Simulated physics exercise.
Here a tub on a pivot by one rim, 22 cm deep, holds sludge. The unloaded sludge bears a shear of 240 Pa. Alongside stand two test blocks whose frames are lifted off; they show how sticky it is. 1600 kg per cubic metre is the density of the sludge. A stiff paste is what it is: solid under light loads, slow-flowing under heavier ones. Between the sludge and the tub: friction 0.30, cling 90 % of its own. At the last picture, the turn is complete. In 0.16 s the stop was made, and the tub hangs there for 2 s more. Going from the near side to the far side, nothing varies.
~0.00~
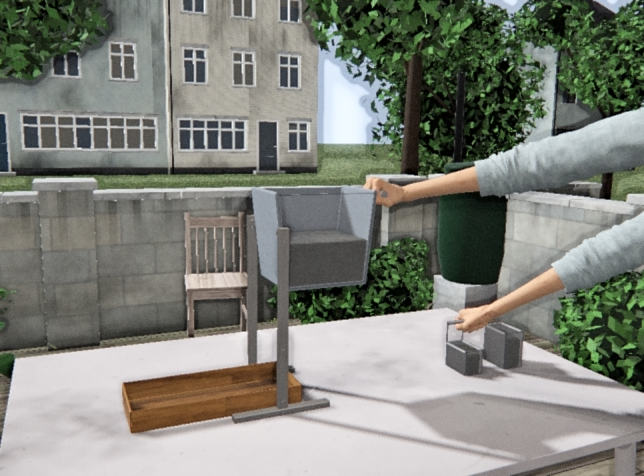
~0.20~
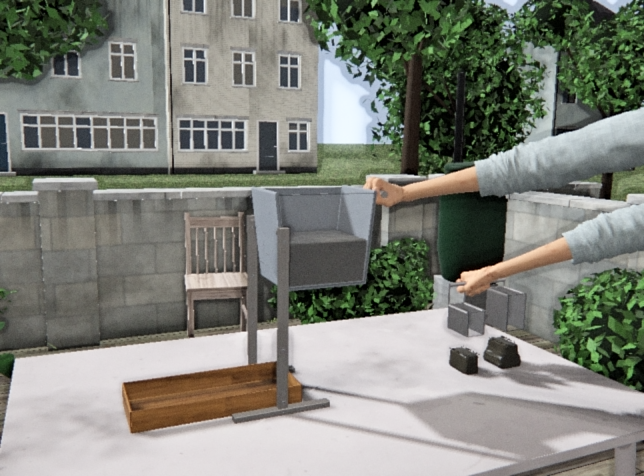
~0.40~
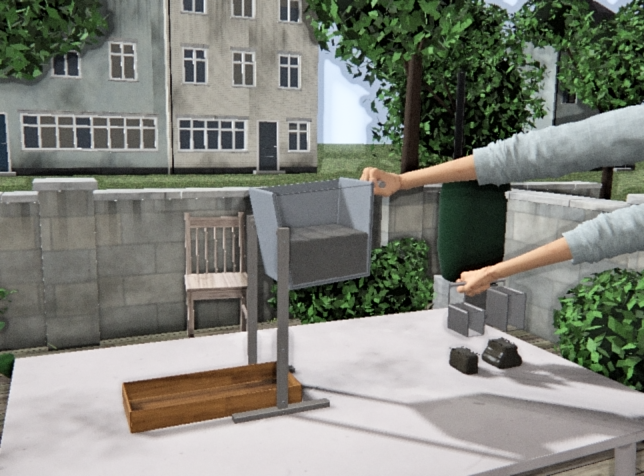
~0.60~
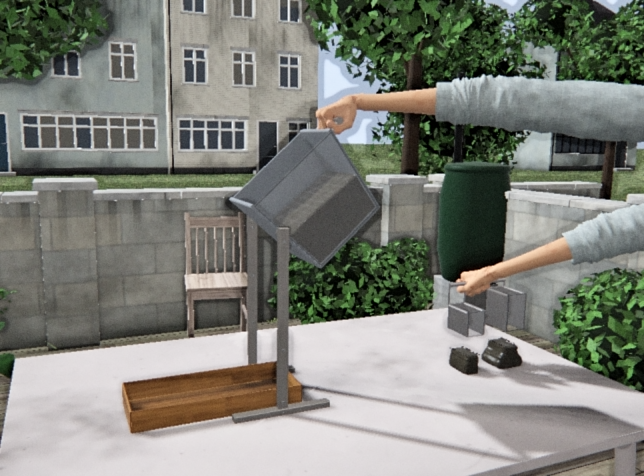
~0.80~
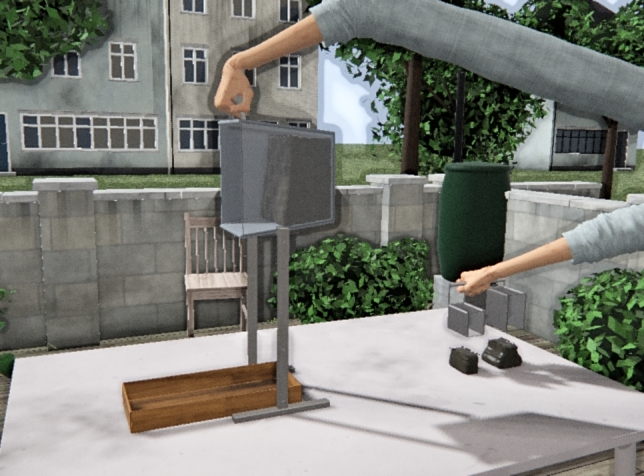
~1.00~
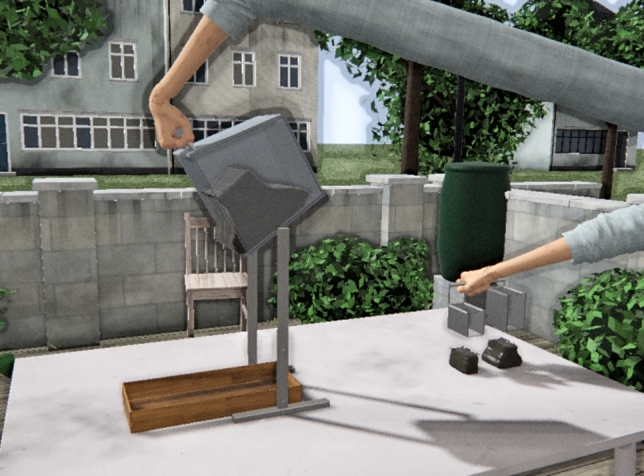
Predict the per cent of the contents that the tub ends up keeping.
The tub ends up keeping roughly 0 %.
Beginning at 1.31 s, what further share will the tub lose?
0 %.
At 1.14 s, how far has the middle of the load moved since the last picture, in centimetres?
Close to 19 centimetres.
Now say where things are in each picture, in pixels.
The first picture shows handle-side rim at (374, 192), tilt 0 degrees; highest point of the sludge at (288, 244); test blocks 5.8 cm, 9.0 cm high (left to right).
The second picture shows handle-side rim at (374, 192), tilt 0 degrees; highest point of the sludge at (288, 244); test blocks 5.6 cm, 7.1 cm high (left to right).
The third picture shows handle-side rim at (371, 184), tilt 5 degrees; highest point of the sludge at (364, 233); test blocks 5.6 cm, 6.6 cm high (left to right).
The fourth picture shows handle-side rim at (329, 132), tilt 42 degrees; highest point of the sludge at (353, 178); test blocks 5.5 cm, 6.5 cm high (left to right).
The fifth picture shows handle-side rim at (240, 124), tilt 91 degrees; highest point of the sludge at (293, 136); test blocks 5.5 cm, 6.5 cm high (left to right).
The sixth picture shows handle-side rim at (192, 158), tilt 120 degrees; highest point of the sludge at (247, 172); test blocks 5.5 cm, 6.5 cm high (left to right).
By 1.14 s, the tub is at 120 degrees and holds 21 %.
By 1.31 s, the tub is at 120 degrees and holds 0 %.
By 1.48 s, the tub is at 120 degrees and holds 0 %.
By 1.65 s, the tub is at 120 degrees and holds 0 %.
By 3.00 s, at the end, the tub is at 120 degrees and holds 0 %.
